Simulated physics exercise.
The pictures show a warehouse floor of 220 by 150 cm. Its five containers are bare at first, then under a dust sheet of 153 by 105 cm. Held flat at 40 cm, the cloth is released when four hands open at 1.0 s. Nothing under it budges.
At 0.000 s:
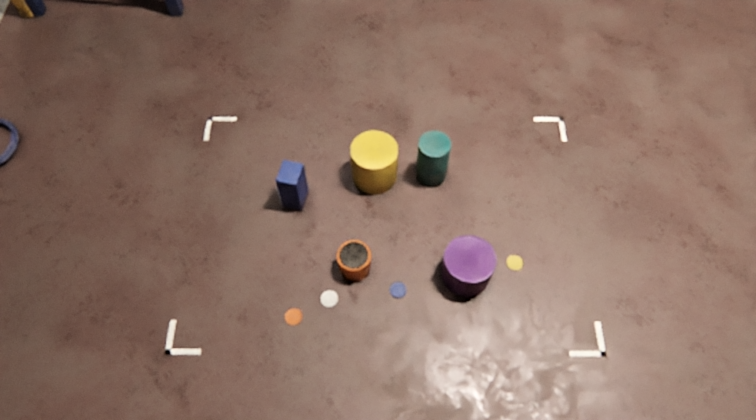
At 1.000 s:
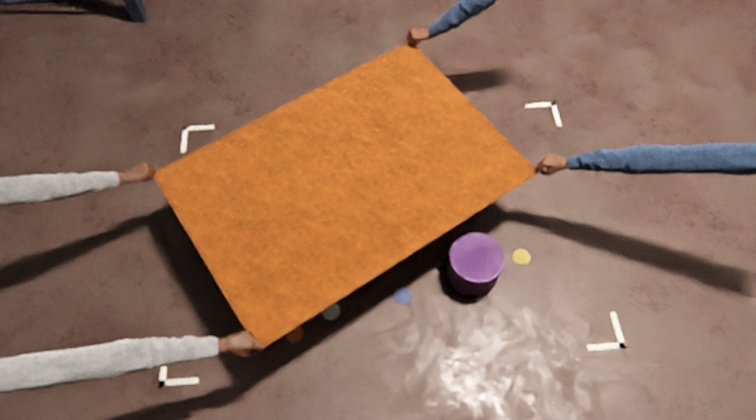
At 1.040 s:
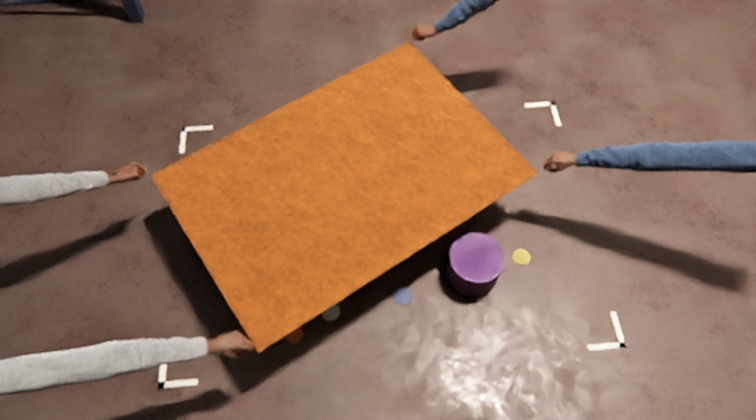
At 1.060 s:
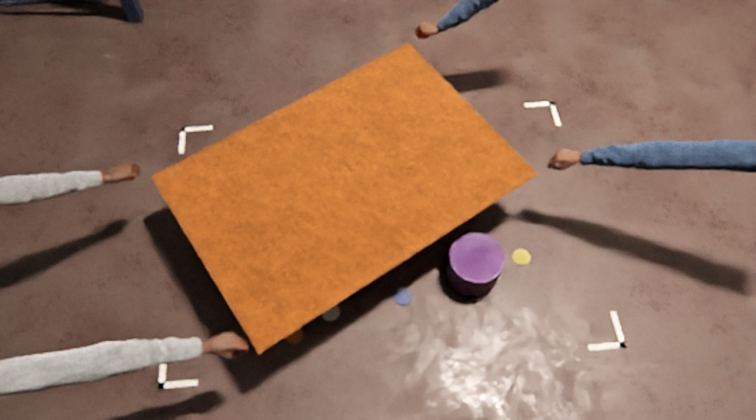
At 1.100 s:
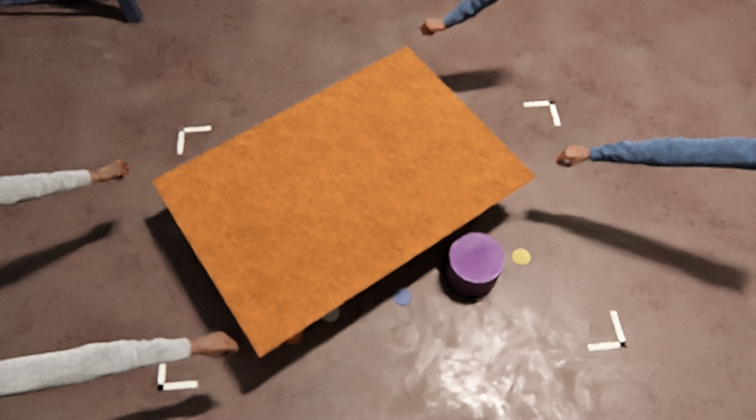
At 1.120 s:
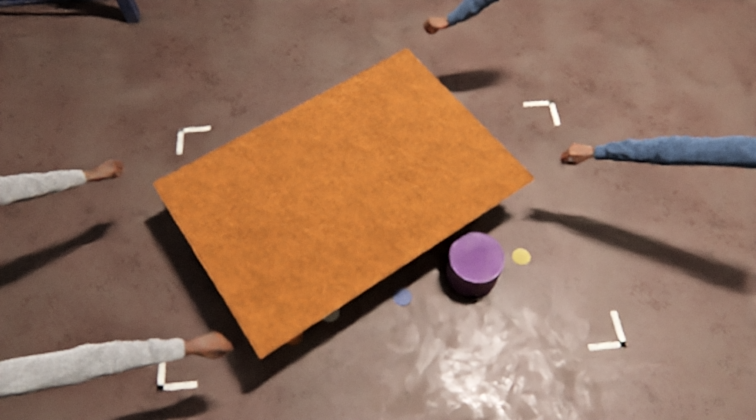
To begin with, five containers and several small coloured discs sit uncovered on a brown floor between white corner marks. Then four hands hold a flat orange sheet above all but the purple container. The hands open and draw back, and the sheet sinks slightly, still nearly flat.
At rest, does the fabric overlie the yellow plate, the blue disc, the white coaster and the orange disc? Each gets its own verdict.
In order: The yellow plate remains in the open; the blue disc remains in the open; the white coaster gets covered; the orange disc vanishes under it.
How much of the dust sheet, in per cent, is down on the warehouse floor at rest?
At rest, about 10 percent of it.
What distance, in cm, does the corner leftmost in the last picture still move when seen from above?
Roughly 16 cm.
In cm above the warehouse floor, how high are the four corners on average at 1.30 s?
The corners are on average some 6 cm above the surface.
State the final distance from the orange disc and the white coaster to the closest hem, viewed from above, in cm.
The first sits about 8 cm from the nearest hem, the second about 6 cm.
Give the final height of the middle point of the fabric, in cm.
Height: Approx. 18 cm.
After 1.3 s, 0 % of it is down, spanning 173 by 156 cm, above orange disc, white coaster.
After 1.5 s, 10 % of it is down, spanning 163 by 143 cm, above orange disc, white coaster.
After 1.6 s, 10 % of it is down, spanning 163 by 135 cm, above orange disc, white coaster.
After 1.8 s, 10 % of it is down, spanning 162 by 135 cm, above orange disc, white coaster.
After 3.3 s, 10 % of it is down, spanning 159 by 135 cm, above orange disc, white coaster.
